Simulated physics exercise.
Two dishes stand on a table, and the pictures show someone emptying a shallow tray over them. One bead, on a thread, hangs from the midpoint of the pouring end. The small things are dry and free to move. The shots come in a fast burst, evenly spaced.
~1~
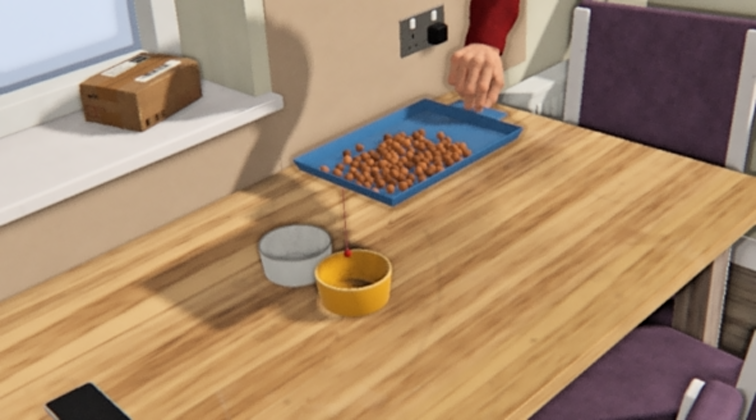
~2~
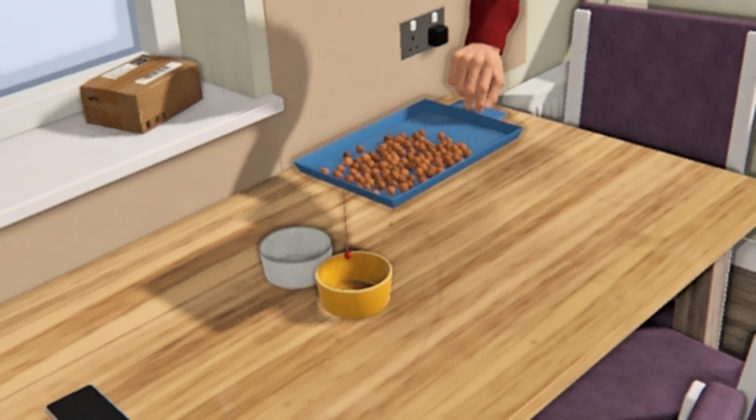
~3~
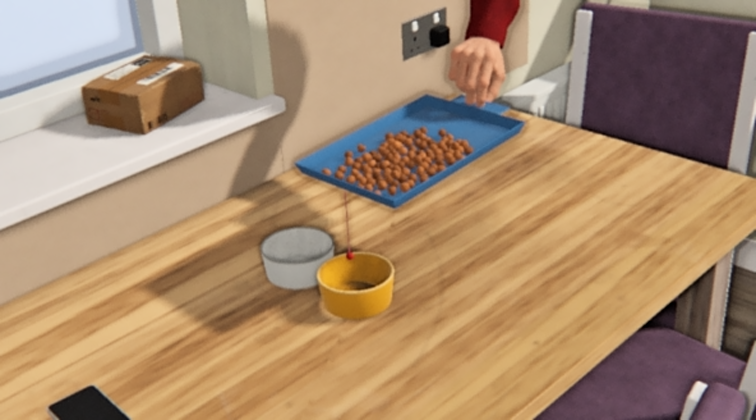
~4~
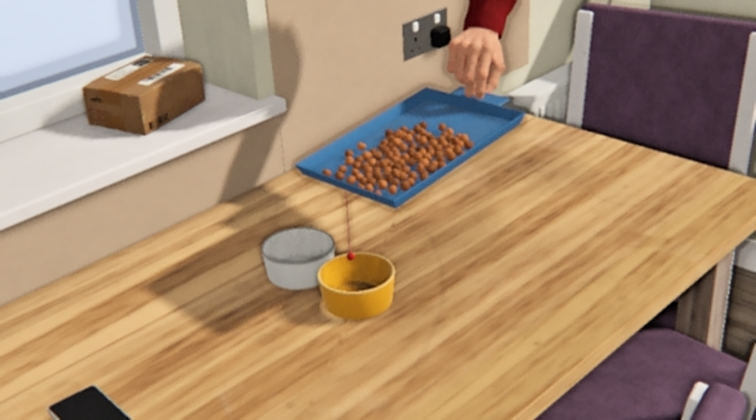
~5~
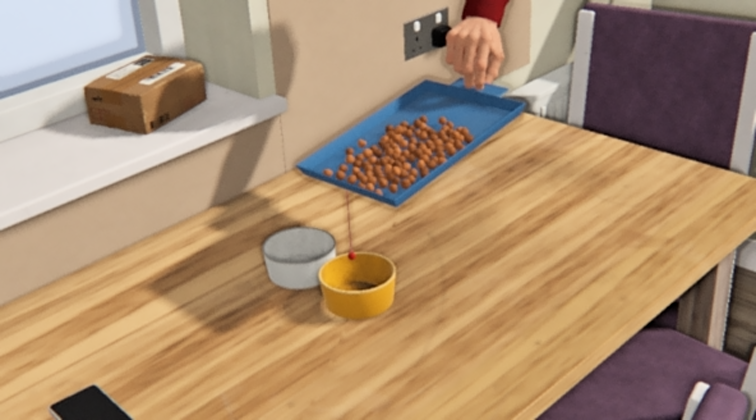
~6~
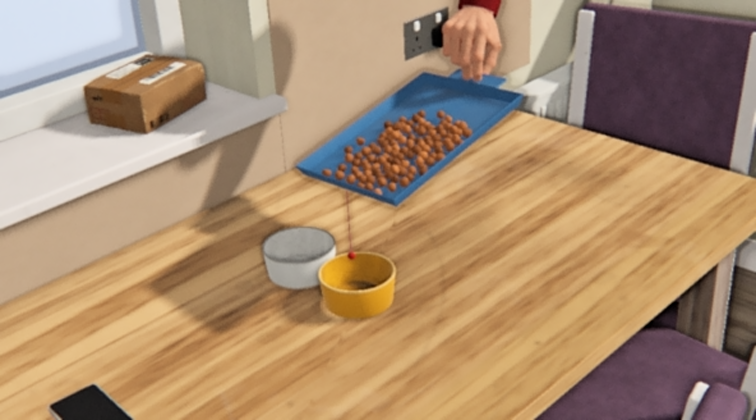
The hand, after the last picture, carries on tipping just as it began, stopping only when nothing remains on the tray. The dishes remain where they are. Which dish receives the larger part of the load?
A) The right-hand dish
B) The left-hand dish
(B) The left-hand dish.
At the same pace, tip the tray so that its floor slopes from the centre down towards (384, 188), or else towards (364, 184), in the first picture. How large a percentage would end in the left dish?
That comes to 0 per cent the first time and 0 per cent the second.
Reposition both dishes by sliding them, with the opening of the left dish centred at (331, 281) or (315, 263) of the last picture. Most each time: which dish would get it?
In the first try it's the left-side dish, and in the second it's the left-side dish.
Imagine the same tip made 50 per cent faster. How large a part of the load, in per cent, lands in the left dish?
Share: Around 30%.
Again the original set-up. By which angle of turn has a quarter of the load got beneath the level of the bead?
Near 75 degrees.
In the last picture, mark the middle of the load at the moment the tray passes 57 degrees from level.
Close to (353, 155).
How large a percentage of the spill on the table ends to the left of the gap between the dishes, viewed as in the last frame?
About 90 %.
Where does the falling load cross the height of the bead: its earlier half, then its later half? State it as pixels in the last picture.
The opening half passes (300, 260), the closing half (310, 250).
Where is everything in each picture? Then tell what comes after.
In the first frame, corners of the pouring end (299, 159) and (392, 195), level; middle of the load (403, 161), hazelnuts; left dish (270, 268); right dish (327, 297); bead on its thread (347, 254).
In the second frame, corners of the pouring end (300, 161) and (393, 197), level; middle of the load (403, 162).
In the third frame, corners of the pouring end (301, 163) and (394, 197), tipped barely, lowest at the left corner; middle of the load (405, 161).
In the fourth frame, corners of the pouring end (301, 164) and (394, 197), tipped a little, lowest at the left corner; middle of the load (405, 158).
In the fifth frame, corners of the pouring end (302, 164) and (395, 196), tipped a little, lowest at the left corner; middle of the load (405, 155).
In the sixth frame, corners of the pouring end (302, 165) and (394, 196), tipped a little, lowest at the left corner; middle of the load (404, 151); left dish (273, 270); right dish (331, 299).
Just after the last frame, tray tipped steeply; almost all on the tray; just a few in the air.
A moment on, tray tipped right over; about a tenth in the right dish; roughly a third in the left dish; roughly half outside both; about a tenth in the air.
Further on, tray tipped past a quarter turn; about a tenth in the right dish; roughly a third in the left dish; roughly half outside both.
When it is over, tray tipped past a quarter turn; about a tenth in the right dish; roughly a third in the left dish; roughly half outside both.
